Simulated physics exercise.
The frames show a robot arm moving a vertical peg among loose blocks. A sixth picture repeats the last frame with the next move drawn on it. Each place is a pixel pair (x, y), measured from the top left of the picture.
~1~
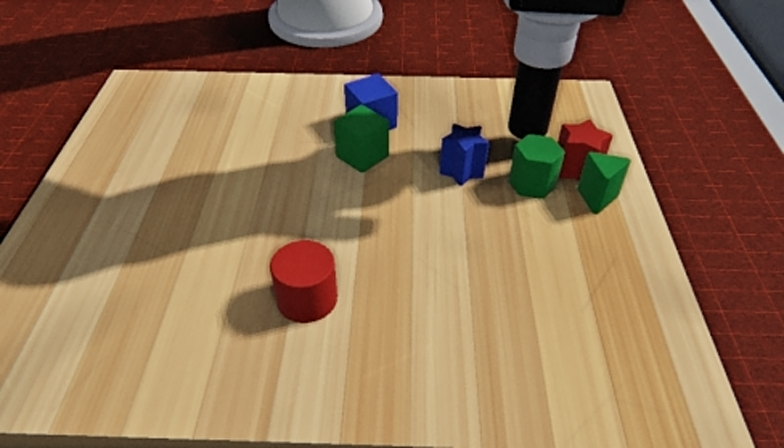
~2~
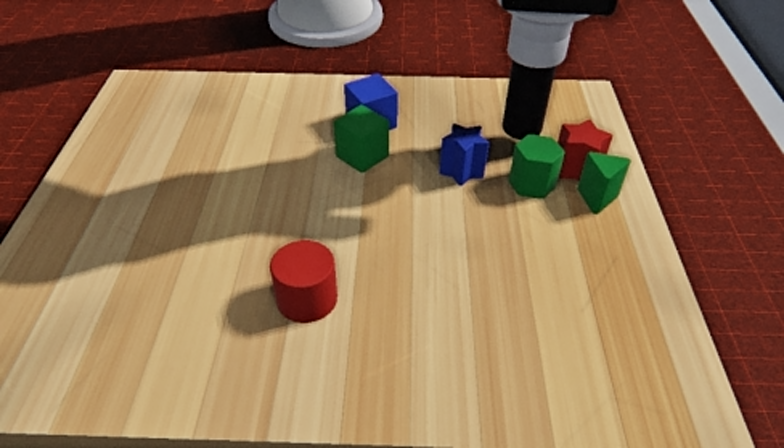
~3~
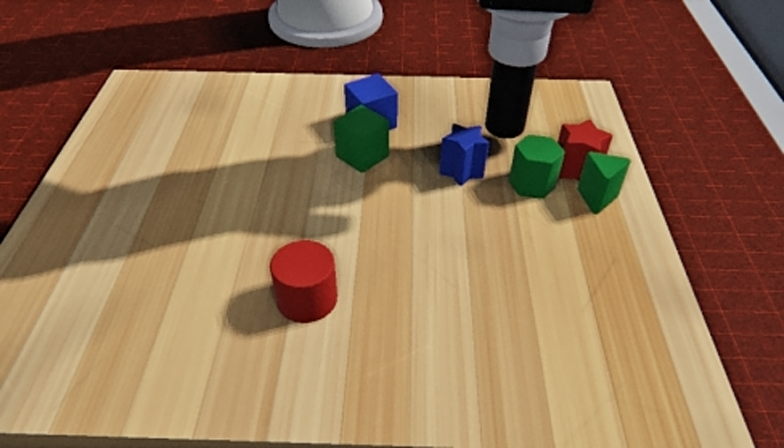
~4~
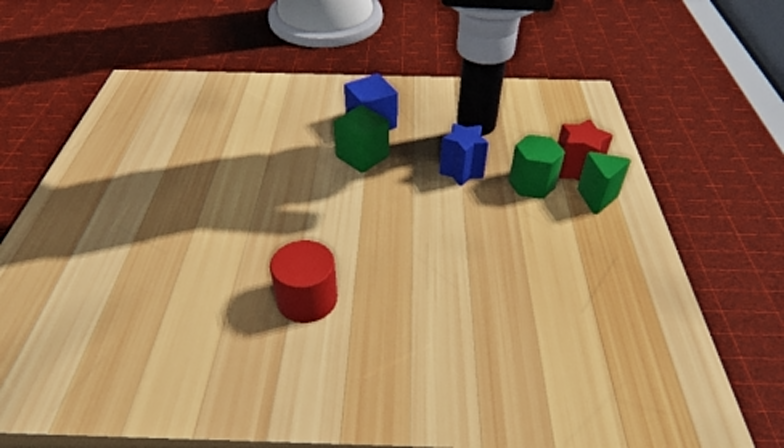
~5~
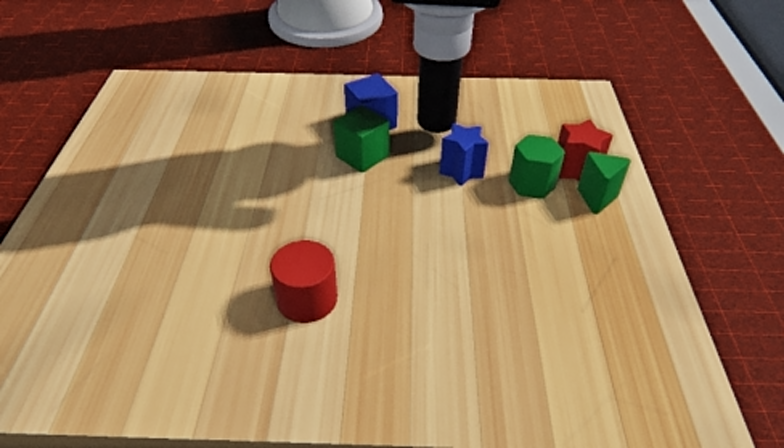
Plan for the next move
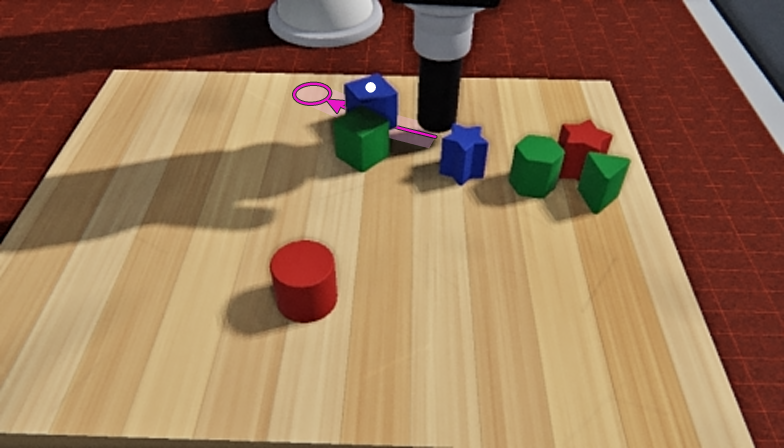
At the start, a robot arm holds a black vertical peg near the back right of a wooden board, behind scattered red, green and blue blocks. The peg moves slowly left, then passes behind the blue star-shaped block. It ends between that star and the green and blue blocks, which stay in place.
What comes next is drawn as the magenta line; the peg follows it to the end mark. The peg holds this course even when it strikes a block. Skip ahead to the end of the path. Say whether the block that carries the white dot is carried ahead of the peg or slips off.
In the end it is beside or behind the peg.
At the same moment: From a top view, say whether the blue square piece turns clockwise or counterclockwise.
Anticlockwise, looking down.
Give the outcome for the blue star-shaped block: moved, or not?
The result: It stays put.
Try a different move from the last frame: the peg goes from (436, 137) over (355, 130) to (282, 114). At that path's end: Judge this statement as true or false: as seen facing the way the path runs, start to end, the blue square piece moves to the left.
That is false.
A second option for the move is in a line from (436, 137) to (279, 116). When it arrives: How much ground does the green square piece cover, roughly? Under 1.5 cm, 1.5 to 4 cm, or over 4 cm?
Once the path is done, the green square piece lies within 1.5 cm of its present place.
The drawn path runs from (436, 137) by way of (389, 125) and (349, 109) to (312, 94); the dot is on the blue square piece.
What follows on the original path. One third of the way, peg (389, 111); blue square piece (343, 82).
Two thirds of the way, peg (348, 95); blue square piece (304, 76), turned 45° anticlockwise.
At the end, peg (311, 80); green square piece not moved; blue square piece (278, 73), turned 110° anticlockwise; blue star-shaped block not moved.
